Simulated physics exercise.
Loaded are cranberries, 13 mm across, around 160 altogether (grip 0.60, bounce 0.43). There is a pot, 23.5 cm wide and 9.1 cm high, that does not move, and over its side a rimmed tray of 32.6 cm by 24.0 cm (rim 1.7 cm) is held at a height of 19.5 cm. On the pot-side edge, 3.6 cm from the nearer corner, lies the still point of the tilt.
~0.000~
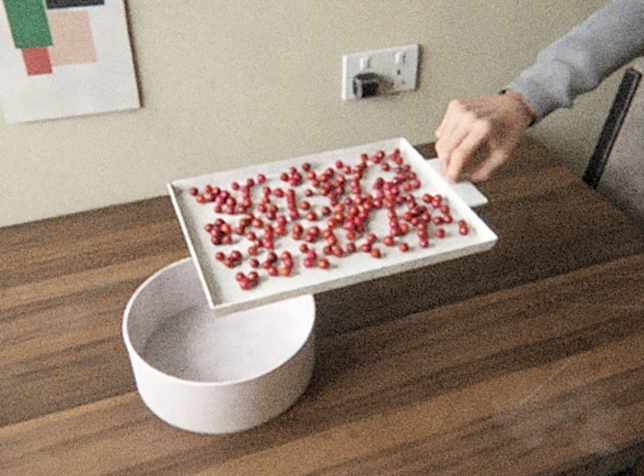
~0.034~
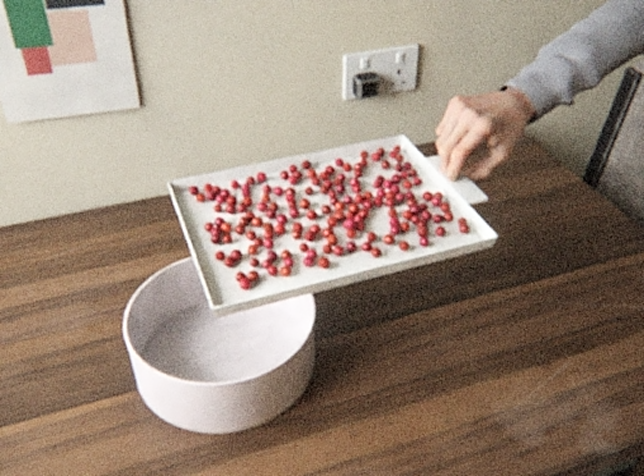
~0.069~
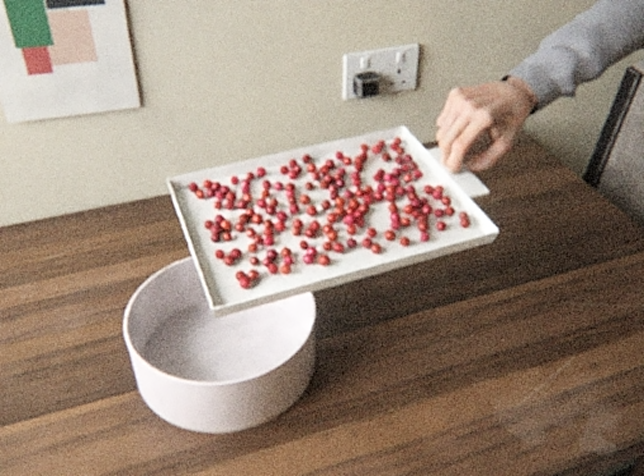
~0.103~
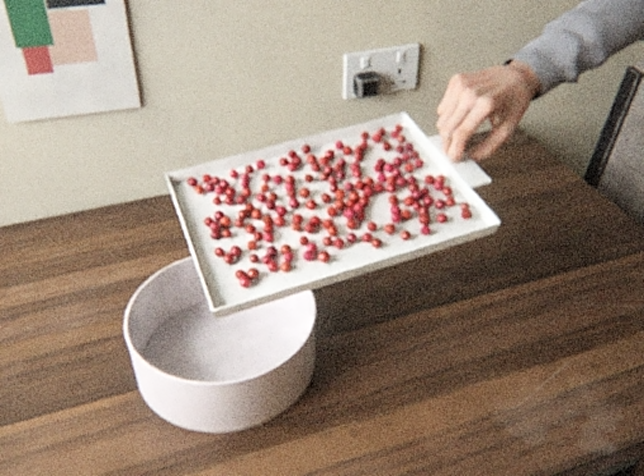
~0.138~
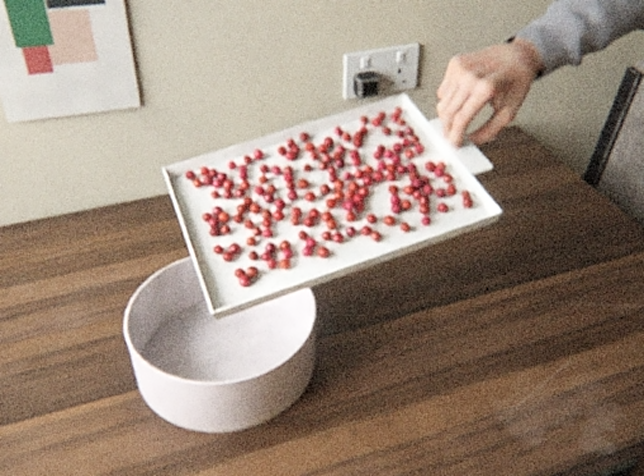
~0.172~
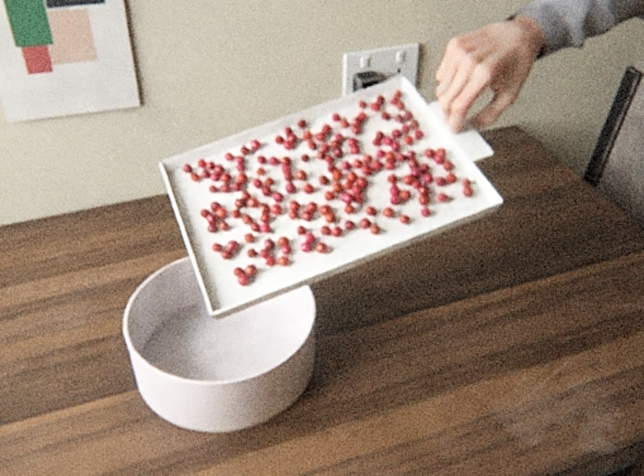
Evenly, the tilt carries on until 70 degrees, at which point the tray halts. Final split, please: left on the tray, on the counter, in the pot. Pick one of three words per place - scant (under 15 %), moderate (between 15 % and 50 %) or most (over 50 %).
My call is tray: Moderate, counter: Most, pot: Scant.
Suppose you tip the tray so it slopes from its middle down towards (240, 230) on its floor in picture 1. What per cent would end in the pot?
I'd say close to 25 %.
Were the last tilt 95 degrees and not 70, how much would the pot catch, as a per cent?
In that case it comes to about 0 in a hundred.
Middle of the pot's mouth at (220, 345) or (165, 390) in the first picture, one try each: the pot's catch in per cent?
Around 35 per cent, then around 70 per cent.
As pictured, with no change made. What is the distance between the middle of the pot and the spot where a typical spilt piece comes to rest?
I'd say around 24 centimetres.
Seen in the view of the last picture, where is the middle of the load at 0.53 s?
Load centre: About (250, 228) px.
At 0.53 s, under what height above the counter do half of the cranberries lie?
I'd put it near 28 cm.
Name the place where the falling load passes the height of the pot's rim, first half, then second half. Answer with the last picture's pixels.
The first half passes near (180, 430) and the second half near (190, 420).
After 0.39 s, tilt 44 degrees; the tray holds 100 %, the pot 0 %.
Then, at 0.53 s, tilt 62 degrees; the tray holds 100 %, the pot 0 %.
After 0.80 s, tilt 70 degrees; the tray holds 40 %, the pot 0 %.
By 1.8 s all is still; tray 25 %, counter 70 %, pot 0 %.
